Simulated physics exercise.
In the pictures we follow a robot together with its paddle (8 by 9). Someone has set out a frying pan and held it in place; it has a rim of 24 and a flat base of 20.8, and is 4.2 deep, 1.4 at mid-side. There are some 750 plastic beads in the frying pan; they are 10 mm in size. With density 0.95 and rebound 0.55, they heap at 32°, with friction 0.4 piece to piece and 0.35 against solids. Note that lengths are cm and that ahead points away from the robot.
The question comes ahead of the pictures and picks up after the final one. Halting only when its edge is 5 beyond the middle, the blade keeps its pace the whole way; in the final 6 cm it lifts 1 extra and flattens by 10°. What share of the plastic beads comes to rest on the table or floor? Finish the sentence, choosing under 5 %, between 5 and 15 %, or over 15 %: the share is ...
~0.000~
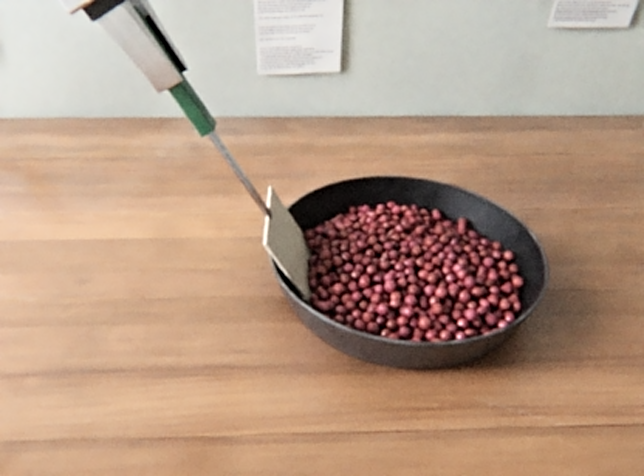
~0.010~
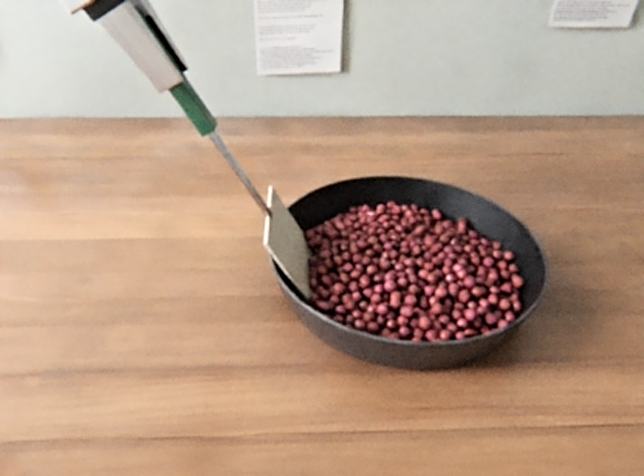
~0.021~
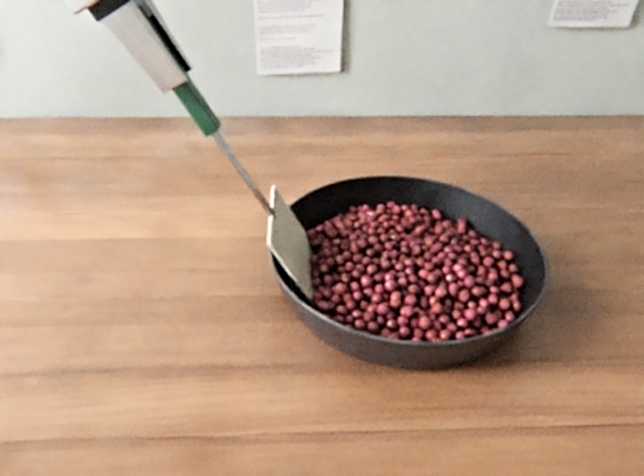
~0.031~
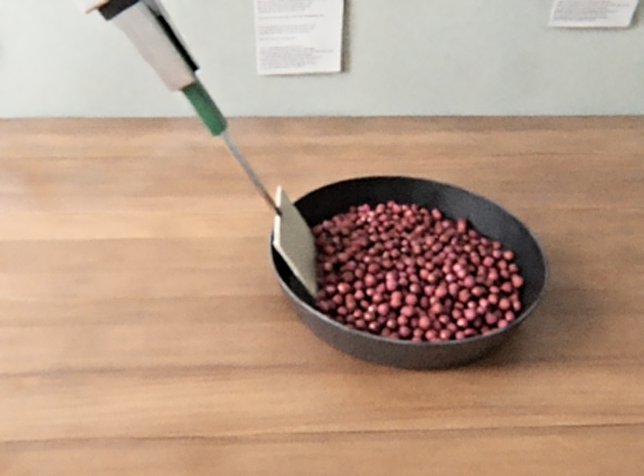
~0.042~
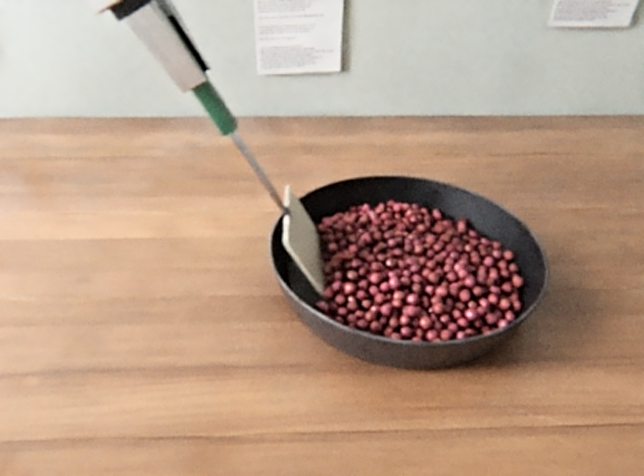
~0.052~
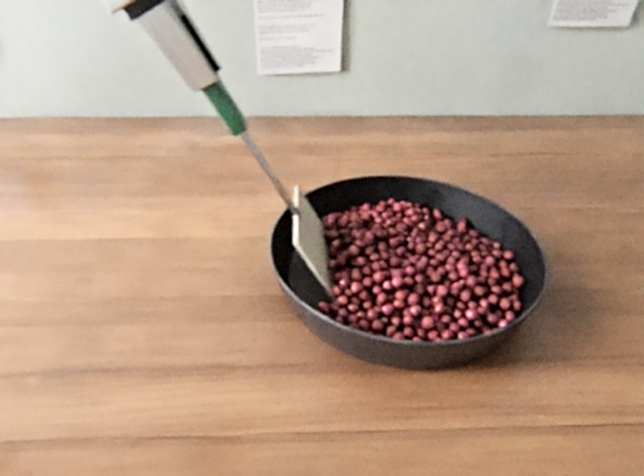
The share is under 5 %.
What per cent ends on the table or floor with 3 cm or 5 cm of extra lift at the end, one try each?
It comes to around 5 per cent on the first try and around 10 per cent on the second.
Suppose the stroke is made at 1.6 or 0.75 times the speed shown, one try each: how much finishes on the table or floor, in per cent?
Estimates in order: 10 per cent, 0 per cent.
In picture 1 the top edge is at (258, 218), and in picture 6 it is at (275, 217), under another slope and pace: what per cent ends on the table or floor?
Near 0 in a hundred.
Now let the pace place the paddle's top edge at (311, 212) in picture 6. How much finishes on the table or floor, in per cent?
Estimate: Close to 10 %.
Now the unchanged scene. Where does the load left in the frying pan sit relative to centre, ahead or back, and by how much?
Offset: About 4.0 cm, ahead.
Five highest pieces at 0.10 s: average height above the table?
About 5 cm.
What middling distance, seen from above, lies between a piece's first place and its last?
3 cm.
After 0.10 s, sloping 62°, highest piece 5 above the table; 746 in the frying pan.
After 0.15 s, sloping 58°, highest piece 6 above the table; 746 in the frying pan.
After 0.38 s, sloping 52°, highest piece 5 above the table; 739 in the frying pan, 5 on the table or floor, 2 on the blade or in flight.
After 1.43 s, sloping 52°, highest piece 5 above the table; 739 in the frying pan, 7 on the table or floor.
In the end, 739 in the frying pan, 7 on the table or floor. That is 1 % on the table or floor.
